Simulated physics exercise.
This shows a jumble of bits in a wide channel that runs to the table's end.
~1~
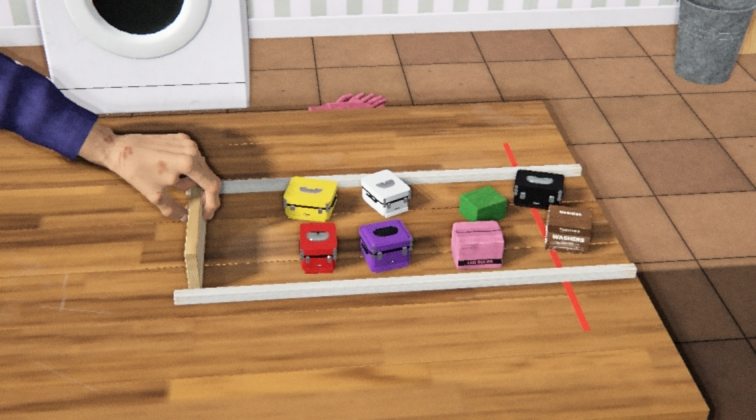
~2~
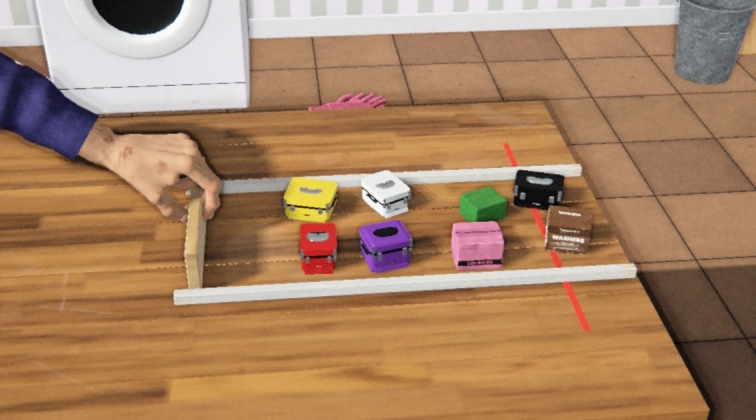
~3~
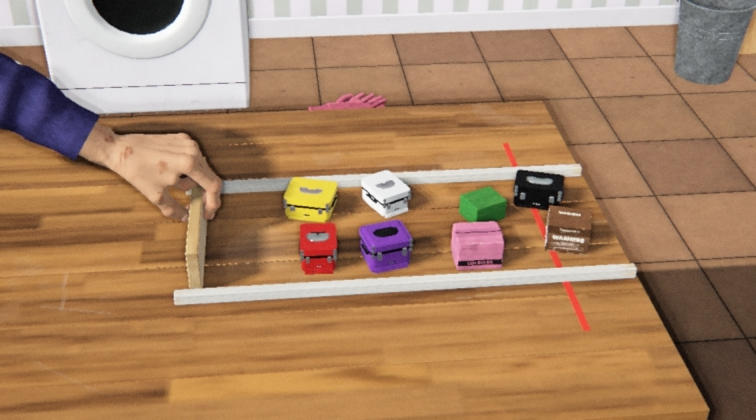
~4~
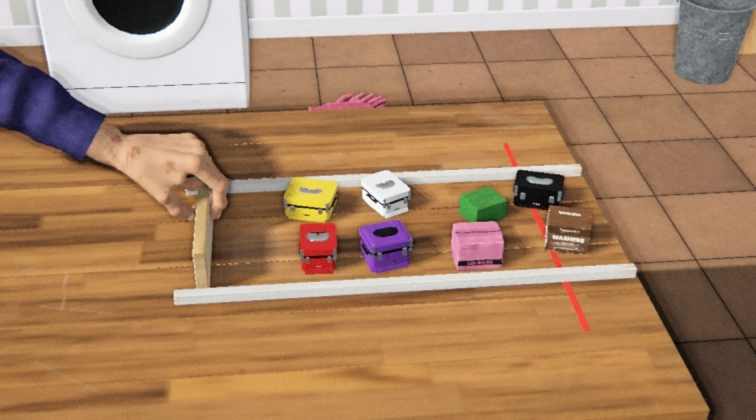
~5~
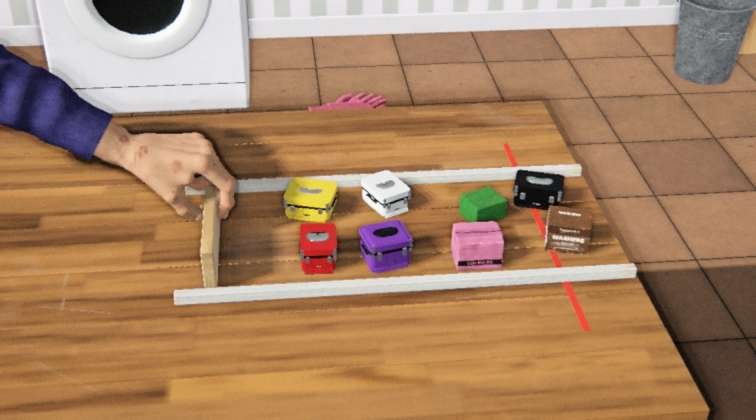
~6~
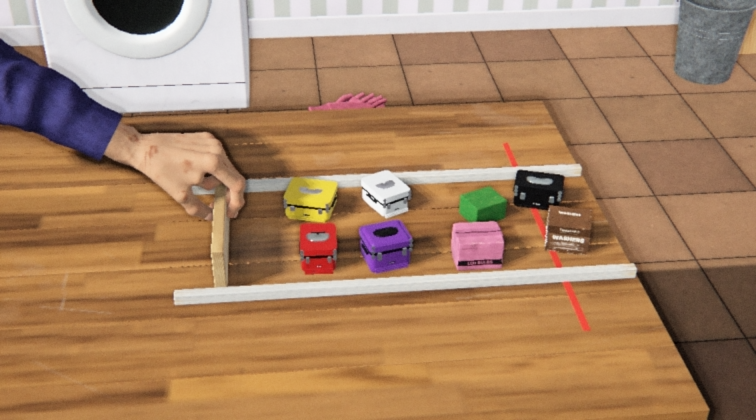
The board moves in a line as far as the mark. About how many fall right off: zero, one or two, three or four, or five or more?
The number that fall off is three or four.
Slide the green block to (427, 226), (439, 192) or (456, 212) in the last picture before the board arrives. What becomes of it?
Place by place, it does not fall; falls; holds on.
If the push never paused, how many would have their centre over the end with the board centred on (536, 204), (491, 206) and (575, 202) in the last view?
The counts: 3, 1 and 5.
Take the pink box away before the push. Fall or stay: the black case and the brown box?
The black case comes down, the brown box is lost.
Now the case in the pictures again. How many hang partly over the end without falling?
It comes to 2.
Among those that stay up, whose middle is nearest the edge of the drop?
That is the white case.
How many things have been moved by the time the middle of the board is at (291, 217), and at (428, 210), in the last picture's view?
First 1, then 8.
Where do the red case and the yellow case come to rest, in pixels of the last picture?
Near (568, 234) and (550, 185).
Early on, none off yet; brown box at rest near (568, 230); black case at rest near (538, 191); green block at rest near (483, 206).
Finally, the number that fall off is three or four; lost, pink box, black case and brown box.
